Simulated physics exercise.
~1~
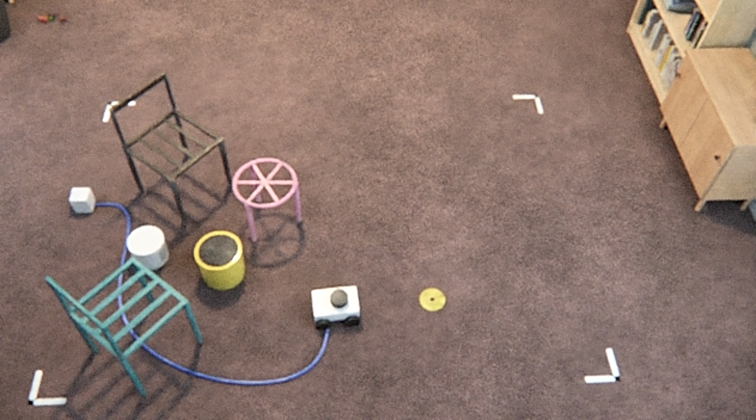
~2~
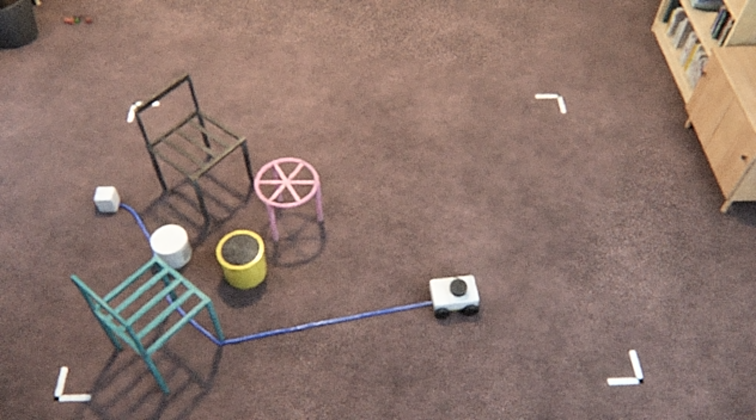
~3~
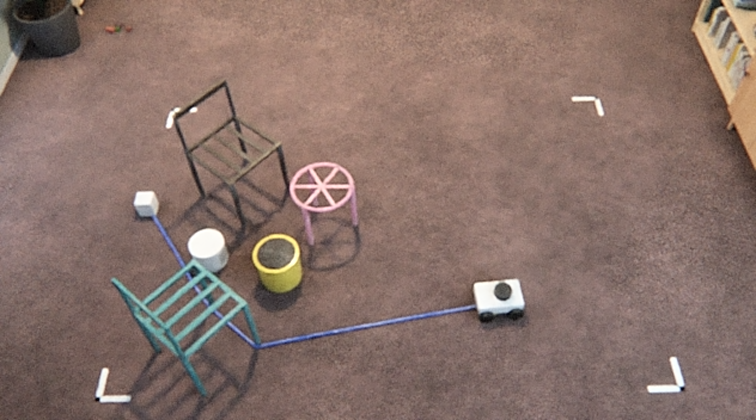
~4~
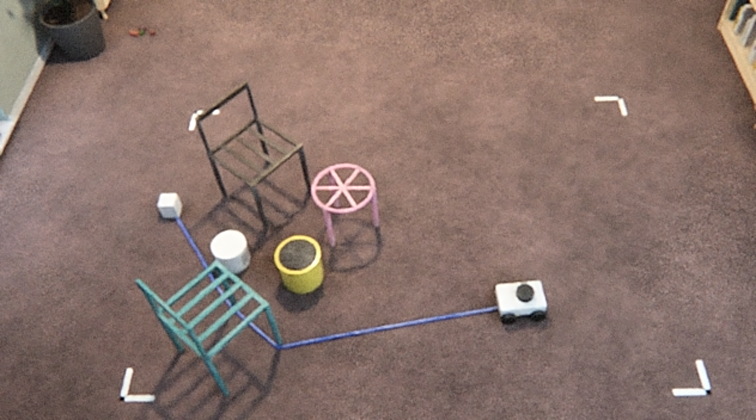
On a brown living-room carpet marked with white tape corners, a small white cart sits right of a yellow pot, joined by a slack blue lead to a white block at the far left. Around the lead stand a teal chair, a black chair, a pink stool and a white bin. The cart moves right, past where a yellow disc lay, and the curved lead pulls into straight legs bending beside the teal chair. The view drifts left as the lead tightens toward the block. Finally the cart rests at the right, the furniture still standing in place.
